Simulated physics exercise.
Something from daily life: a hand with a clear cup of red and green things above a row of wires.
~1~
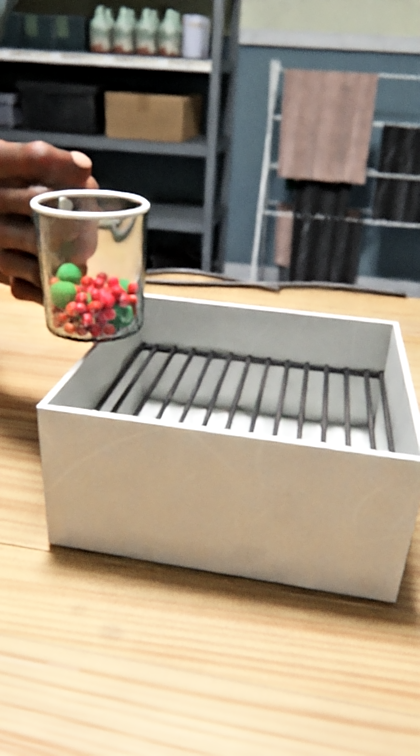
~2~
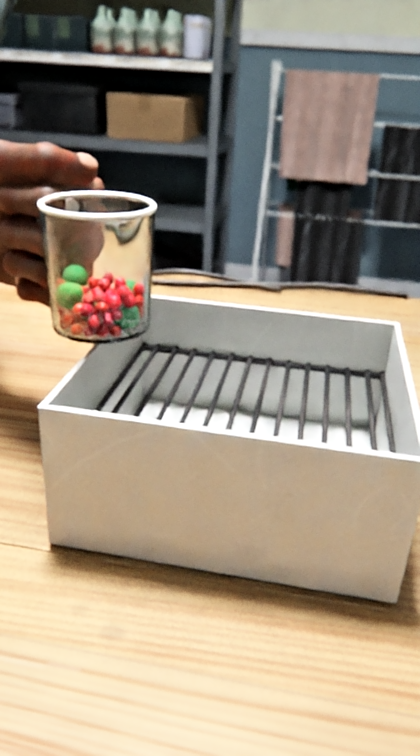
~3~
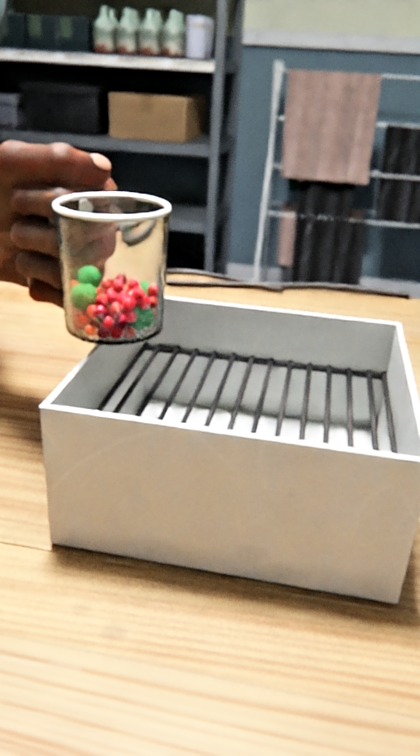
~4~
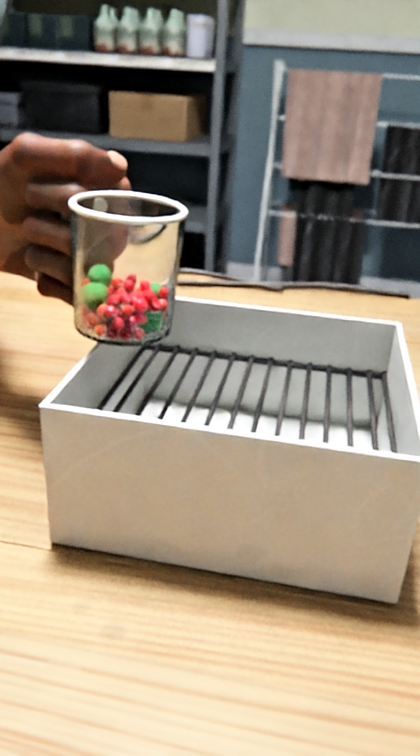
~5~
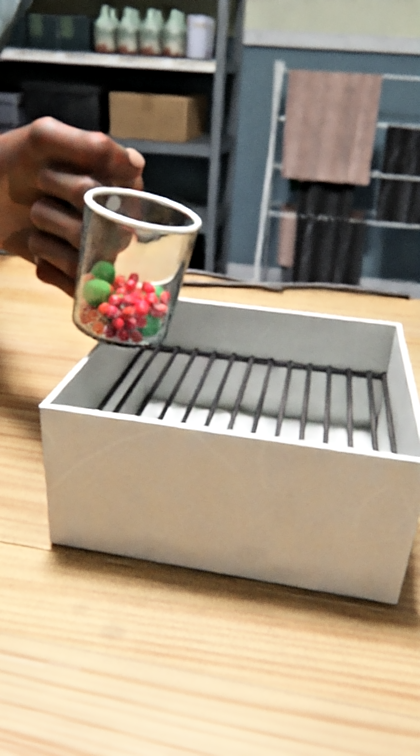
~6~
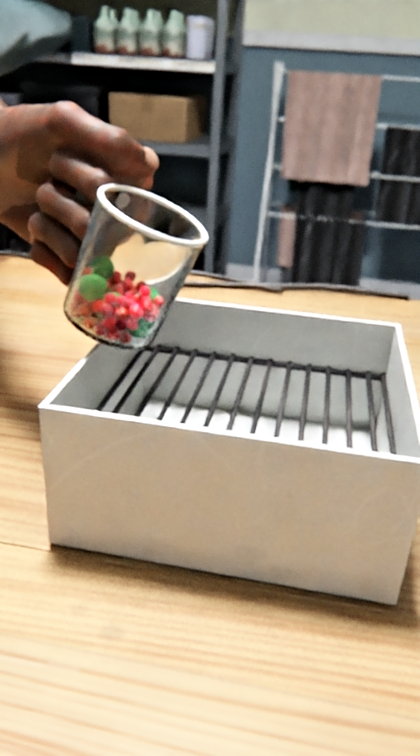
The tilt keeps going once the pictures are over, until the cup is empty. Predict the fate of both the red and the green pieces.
I expect the red pieces pass between the wires, the green pieces are kept on the wires.
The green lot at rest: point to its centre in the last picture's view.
Near pixel (216, 391).
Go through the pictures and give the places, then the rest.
Cup near (93, 266), upright; rack near (348, 427), 14 wires across; red sweets near (96, 306), narrower than the gaps; green clay pellets near (87, 307), wider than the gaps, in the first frame.
Cup near (100, 267), upright; green ones near (93, 308), in the second frame.
Cup near (114, 268), upright; red ones near (116, 308), in the third frame.
Cup near (126, 269), tipped 3°; green ones near (117, 310), in the fourth frame.
Cup near (132, 270), tipped 12°; red ones near (125, 308), in the fifth frame.
Cup near (131, 270), tipped 22°; rack near (349, 429); red ones near (117, 305); green ones near (110, 306), in the sixth frame.
Then, 0.34 s on from there, red ones, the whole lot in the cup; green ones, the whole lot in the cup.
Then, 0.70 s on from there, red ones, the whole lot in the cup; green ones, the whole lot in the cup.
Then, 1.13 s on from there, red ones, near half on or over the wires, near half under the rack; green ones, the whole lot on or over the wires.
In the end, red ones, only a few on the wires, all but a few under the rack; green ones, the whole lot on the wires, none at all under the rack.
